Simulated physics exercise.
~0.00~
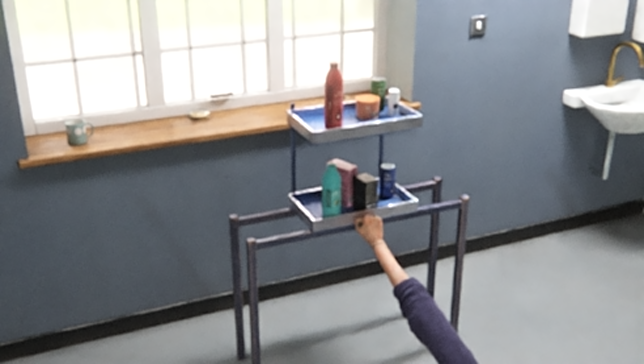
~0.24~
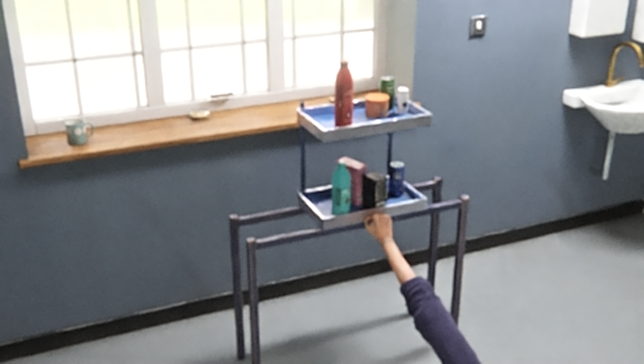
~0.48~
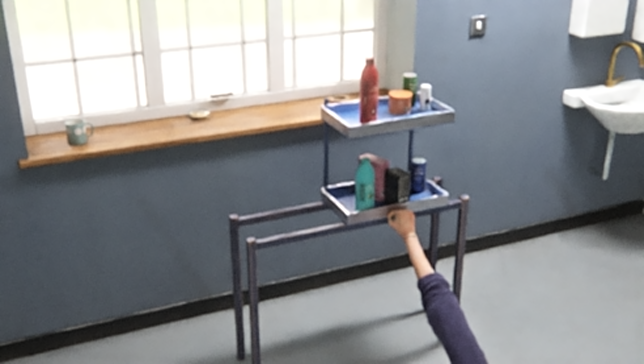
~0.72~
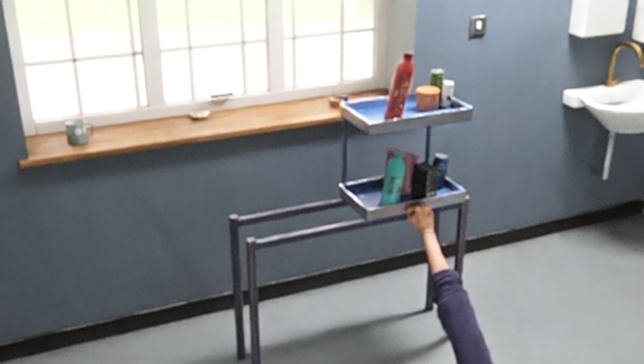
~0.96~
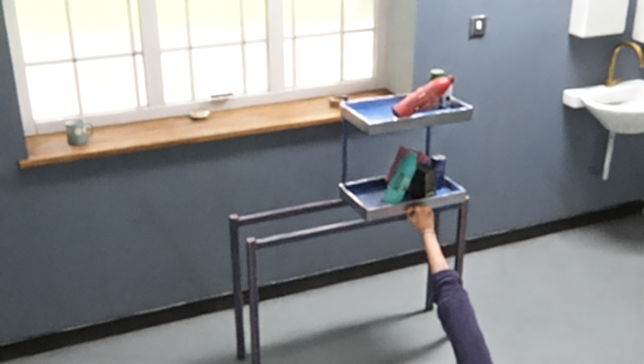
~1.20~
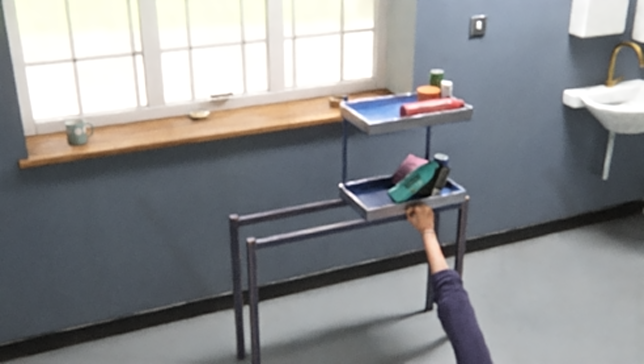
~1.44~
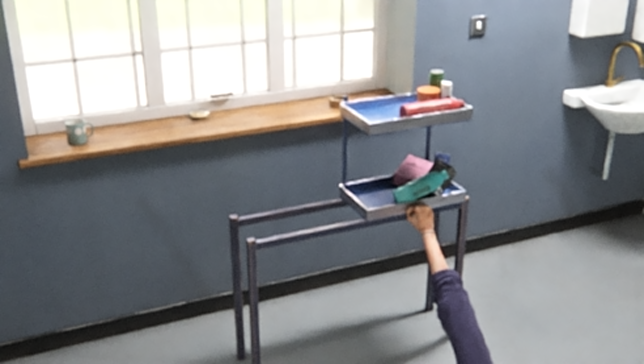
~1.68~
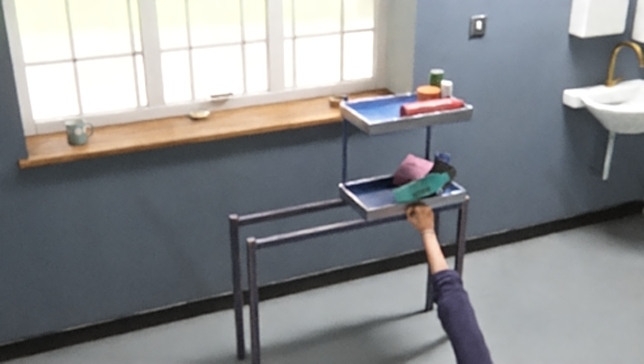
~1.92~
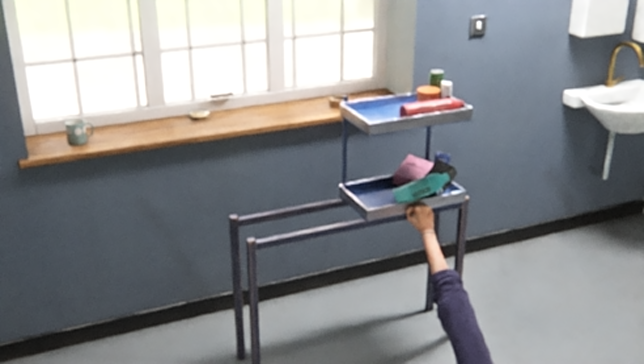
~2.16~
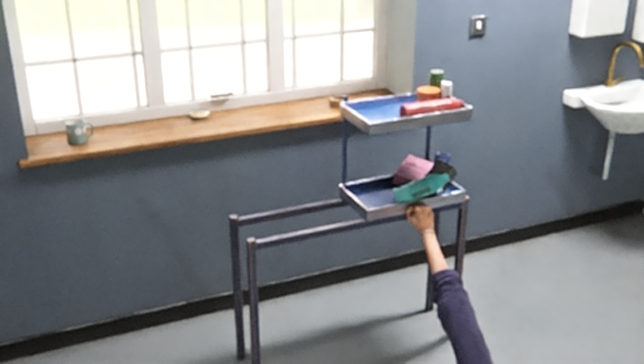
A two-tier tray holding bottles and small containers slid right along a rack, guided by a hand, and stopped abruptly; the red bottle above and the turquoise bottle and pink packet below toppled, ending on their sides still on the tray.
